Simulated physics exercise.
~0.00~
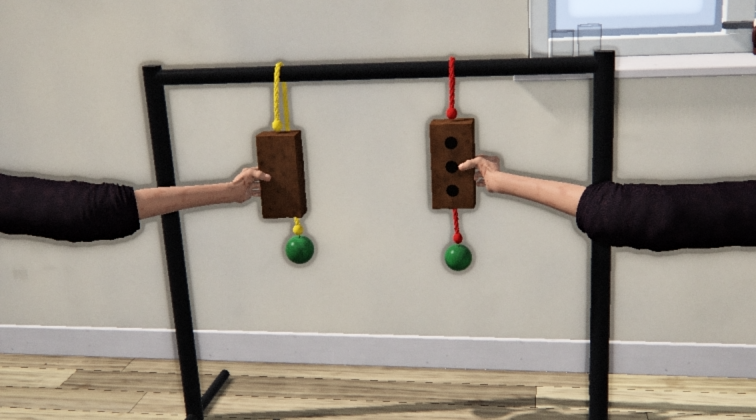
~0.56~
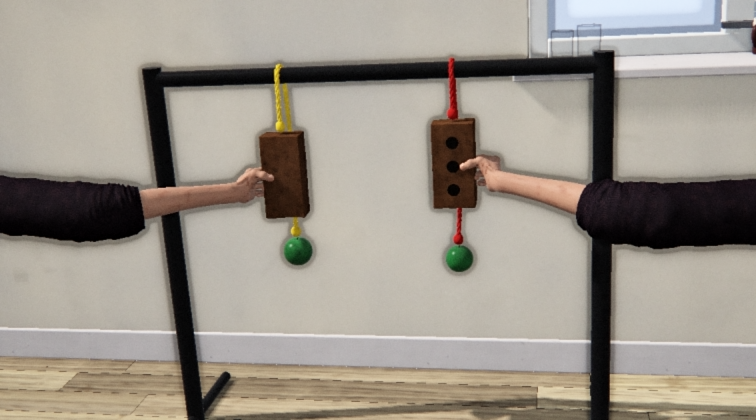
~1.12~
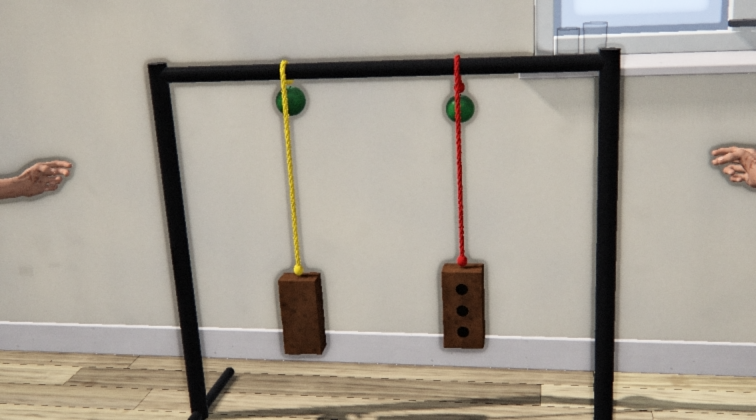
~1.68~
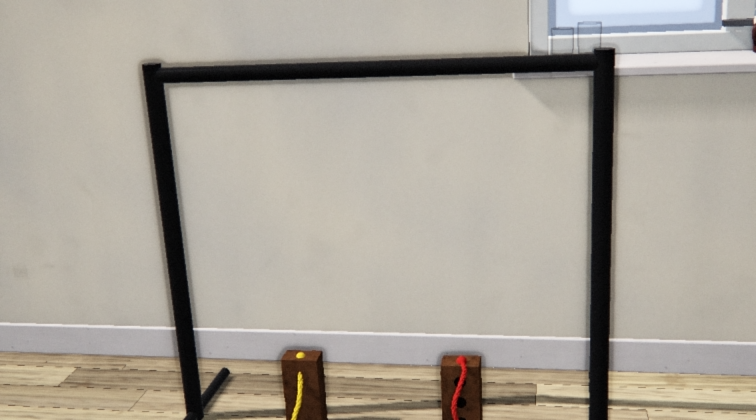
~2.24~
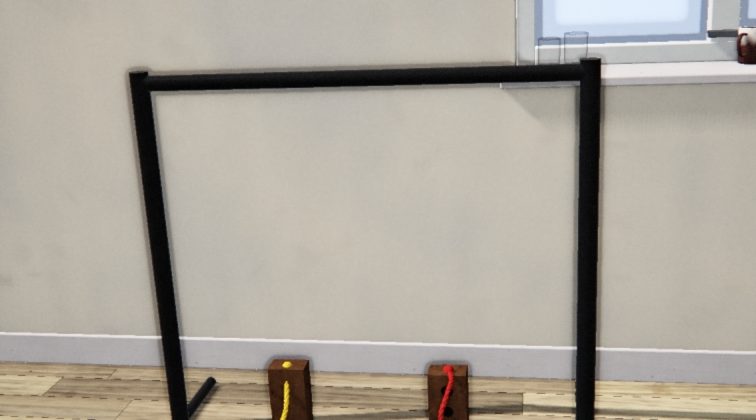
In a room with a pale wall, a wooden floor and a window at the upper right, a slightly swaying camera faces a black metal rail. Two brown bricks hang beneath it, the left on a yellow rope and the right on a red one, each with a small green ball just below. A hand reaches in from either side to hold each brick. The hands let go and draw back, and both bricks drop while the balls rise to the rail. The ropes come off the rail, and both bricks end upright on the floor, ropes draped over them, the balls out of sight.
